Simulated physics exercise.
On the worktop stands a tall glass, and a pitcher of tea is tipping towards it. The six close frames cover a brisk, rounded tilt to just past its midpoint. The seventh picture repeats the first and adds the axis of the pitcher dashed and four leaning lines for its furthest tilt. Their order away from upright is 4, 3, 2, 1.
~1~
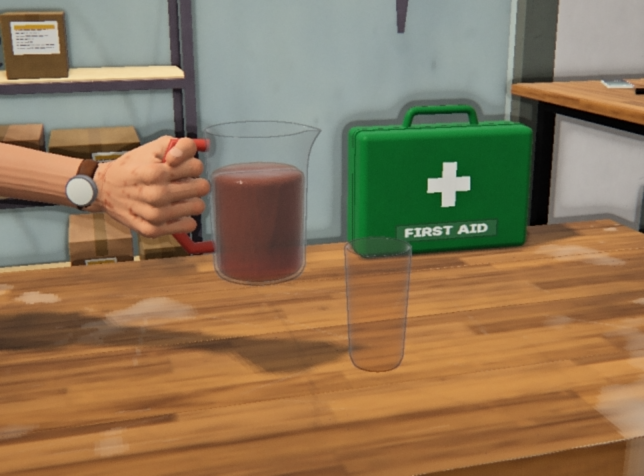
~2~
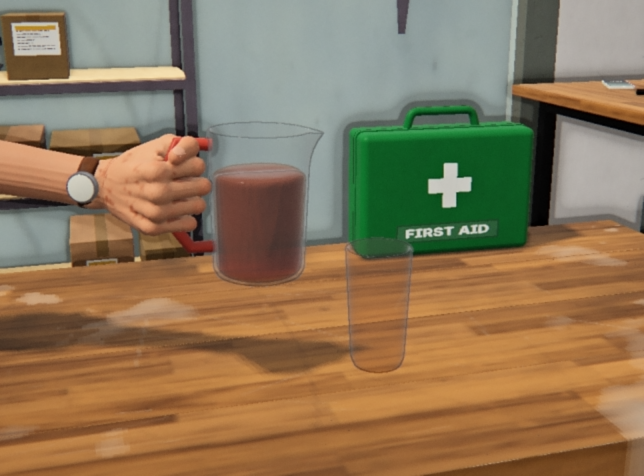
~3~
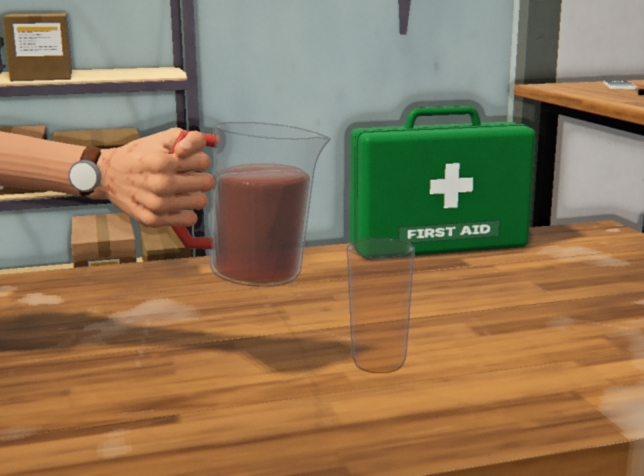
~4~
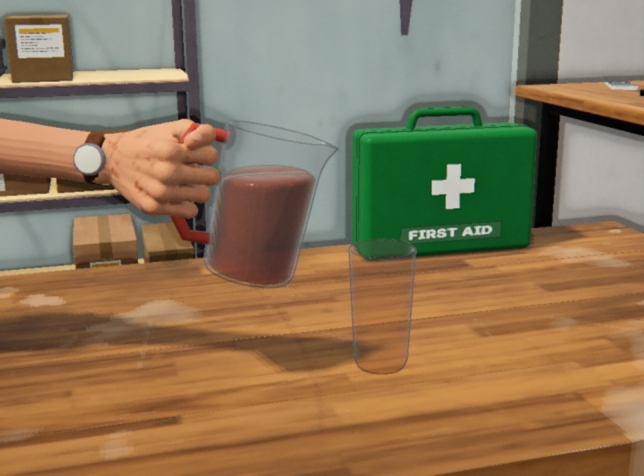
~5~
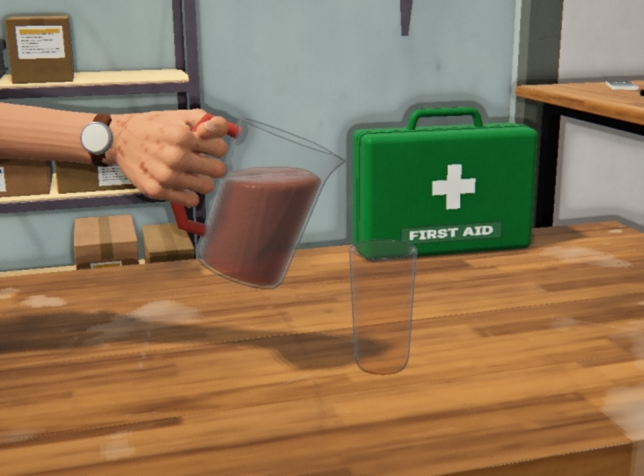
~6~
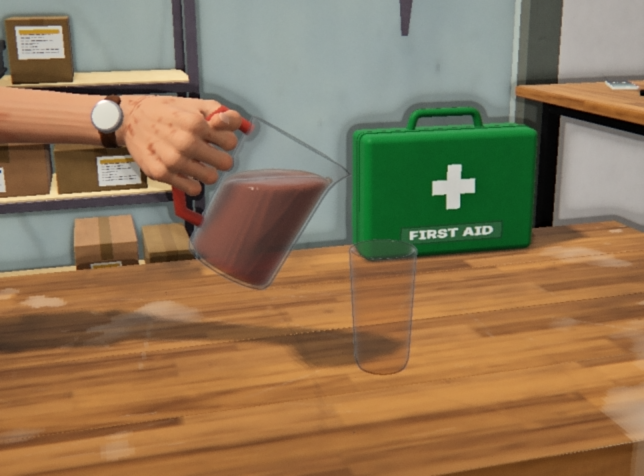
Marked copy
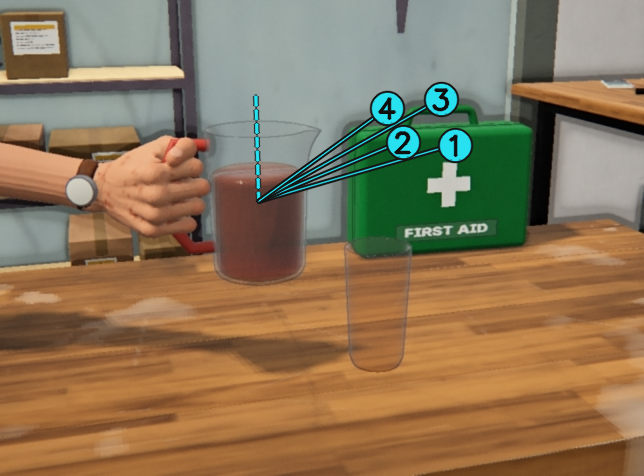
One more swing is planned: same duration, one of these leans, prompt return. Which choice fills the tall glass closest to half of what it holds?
Use tilt 3.
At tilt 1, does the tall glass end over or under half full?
Over.
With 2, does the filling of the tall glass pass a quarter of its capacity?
Yes, clearly.
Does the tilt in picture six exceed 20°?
Yes.
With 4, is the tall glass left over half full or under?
Under.
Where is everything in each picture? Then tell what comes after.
Upright, lip at (318, 129); rim of the tall glass round (378, 246); nothing has left yet.
Upright, lip at (321, 132); nothing has left yet.
Tipped about 6°, lip at (328, 137); nothing has left yet.
Tipped about 13°, lip at (336, 147); nothing has left yet.
Tipped about 22°, lip at (344, 159); nothing has left yet.
Tipped about 31°, lip at (348, 173); nothing has left yet.
On the marked copy, 1 at (439, 148); 2 at (387, 147); 3 at (426, 106); 4 at (373, 118).
With 1, the tall glass ends with about 93 % of what it can hold; 4 % of the tea is spilt.
With 2, the tall glass ends with about 74 % of what it can hold.
With 3, the tall glass ends with about 50 % of what it can hold.
With 4, the tall glass ends with about 31 % of what it can hold.
